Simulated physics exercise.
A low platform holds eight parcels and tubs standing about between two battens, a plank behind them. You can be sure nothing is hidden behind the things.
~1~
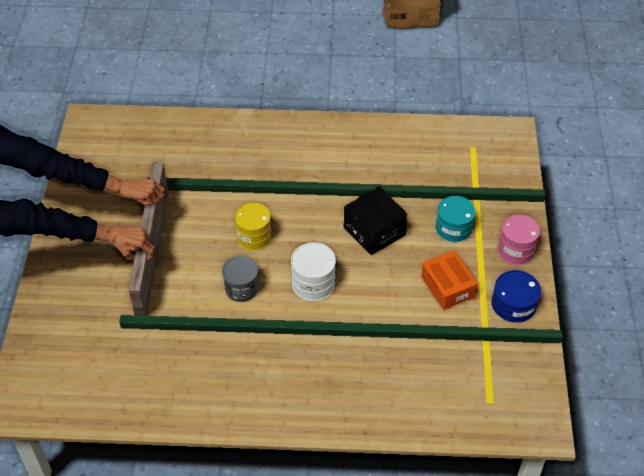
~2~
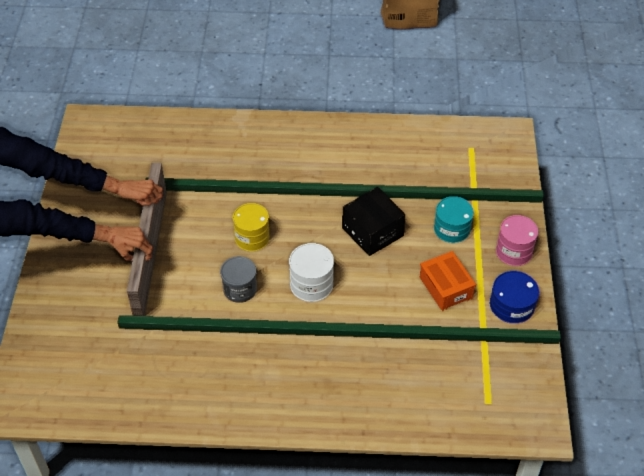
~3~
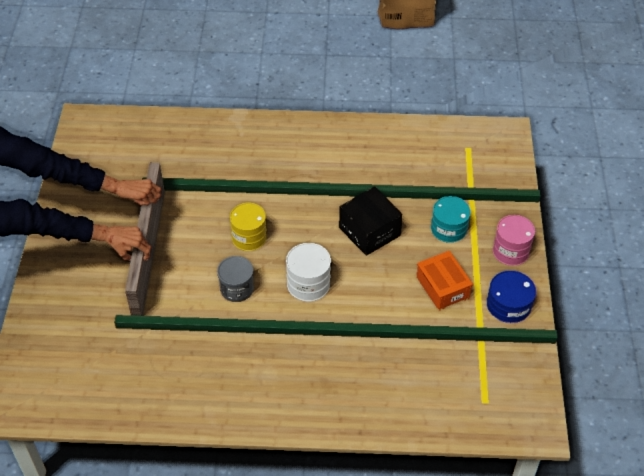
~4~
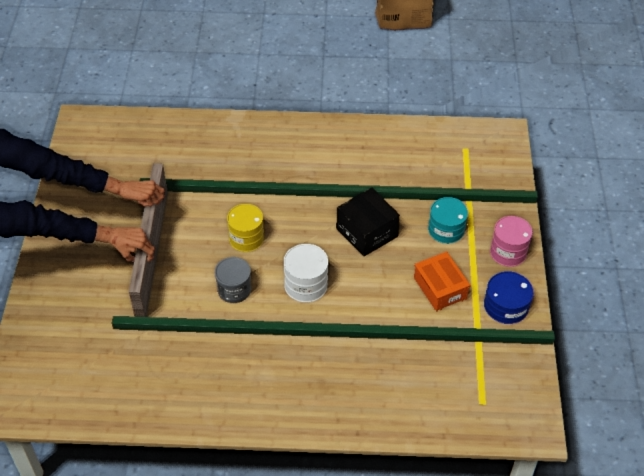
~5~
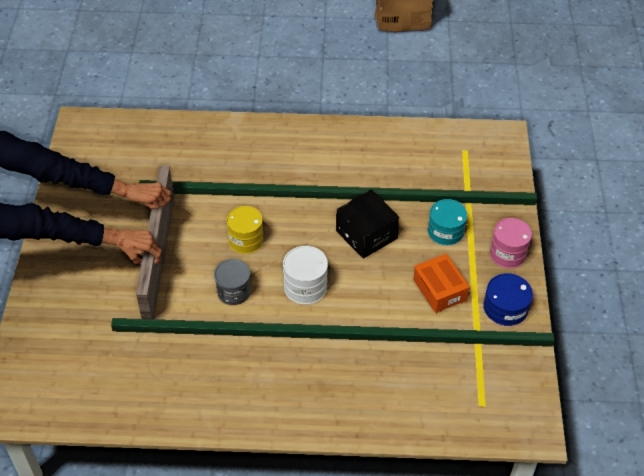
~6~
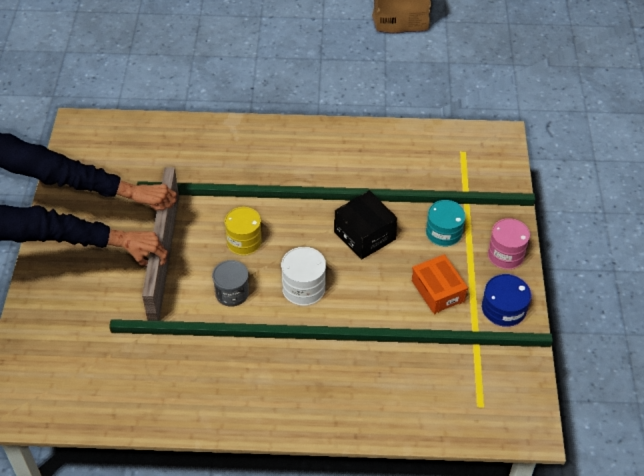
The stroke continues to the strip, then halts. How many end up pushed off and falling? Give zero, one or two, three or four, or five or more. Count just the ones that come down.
One or two fall.
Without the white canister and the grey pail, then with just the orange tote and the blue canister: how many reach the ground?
Count of fallen: 0 / 0.
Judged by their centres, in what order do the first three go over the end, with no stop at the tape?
Earliest first, the order is the blue canister, the turquoise canister, the orange tote.
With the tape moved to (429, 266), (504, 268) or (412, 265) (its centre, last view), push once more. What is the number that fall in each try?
The counts come to 0, then 4, then 0.
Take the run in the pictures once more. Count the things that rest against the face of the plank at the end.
That makes 3.
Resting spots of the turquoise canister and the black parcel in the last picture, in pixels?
In the last picture the turquoise canister sits at (532, 211) while the black parcel sits at (492, 211).
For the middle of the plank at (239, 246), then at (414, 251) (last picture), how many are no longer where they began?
The counts are 2 and 7.
A little later, none off yet; pink canister at rest near (509, 244); blue canister at rest near (506, 300); turquoise canister at rest near (445, 223).
Next, none off yet; pink canister at rest near (509, 244); blue canister shifted a little near (524, 309); turquoise canister shifted well along near (508, 212).
When it is over, the number that fall off is one or two; down, blue canister.
